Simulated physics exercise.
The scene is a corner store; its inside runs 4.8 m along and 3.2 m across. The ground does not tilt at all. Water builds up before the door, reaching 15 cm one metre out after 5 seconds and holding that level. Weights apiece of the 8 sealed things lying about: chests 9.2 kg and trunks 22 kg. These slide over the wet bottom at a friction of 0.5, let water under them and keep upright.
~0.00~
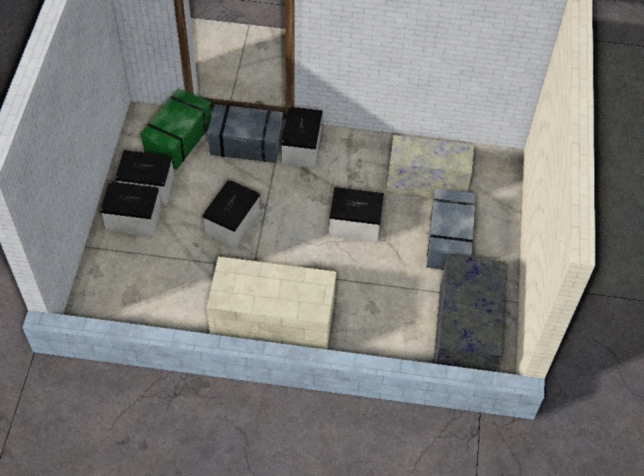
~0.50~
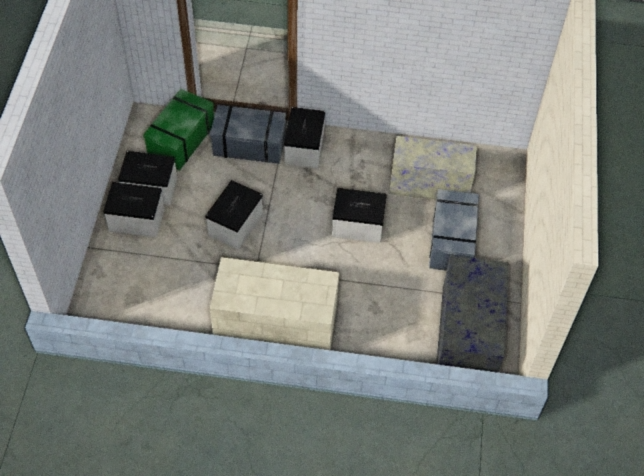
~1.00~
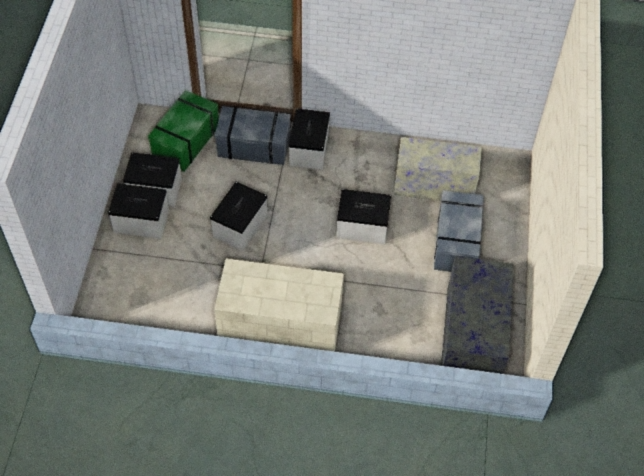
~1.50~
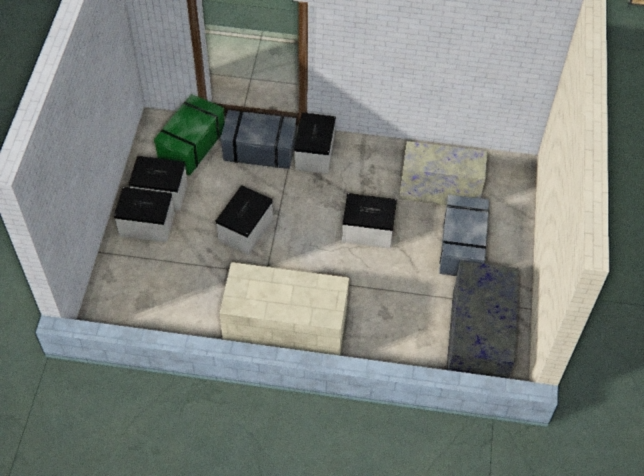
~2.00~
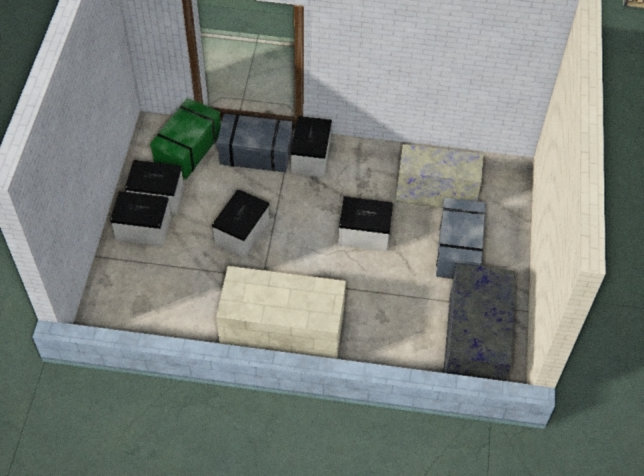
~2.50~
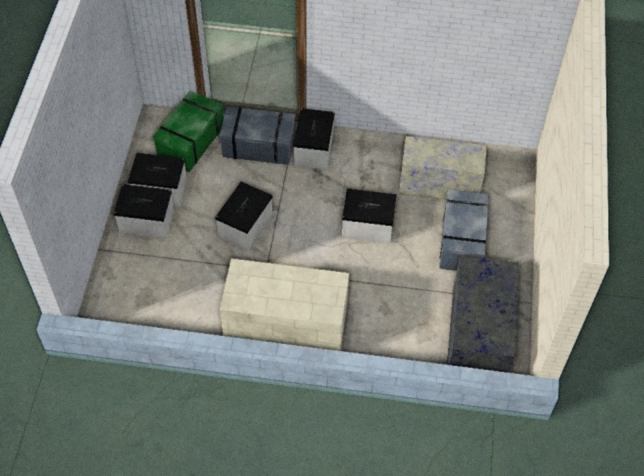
A small roofless room holding a green trunk, grey trunks and black-topped chests sitting still as greenish water surrounds it outside.
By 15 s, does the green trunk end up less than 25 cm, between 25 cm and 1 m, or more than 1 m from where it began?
Displacement: Moderate.
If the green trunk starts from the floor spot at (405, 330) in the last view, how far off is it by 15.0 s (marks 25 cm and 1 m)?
So it hardly goes anywhere.
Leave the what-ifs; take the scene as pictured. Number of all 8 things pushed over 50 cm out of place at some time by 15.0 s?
The answer here is 7.
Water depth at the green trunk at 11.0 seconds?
I'd put it at about 7 cm.
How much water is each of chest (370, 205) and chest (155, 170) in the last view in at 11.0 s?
Roughly 7 and 7 cm.
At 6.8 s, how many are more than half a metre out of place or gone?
It comes to 2.
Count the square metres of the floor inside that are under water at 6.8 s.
About 6.5 m2 is covered.
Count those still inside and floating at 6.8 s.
Then: 0.
After 3.5 s the green trunk is near (188, 120), 0.0 m from its start, aground; 0 afloat.
After 6.8 s the green trunk is near (163, 119), 0.3 m from its start, aground; 0 afloat.
After 11.0 s the green trunk is near (166, 115), 0.3 m from its start, afloat; 4 afloat.
After 15.0 s the green trunk is near (160, 157), 0.6 m from its start, afloat; 7 afloat.
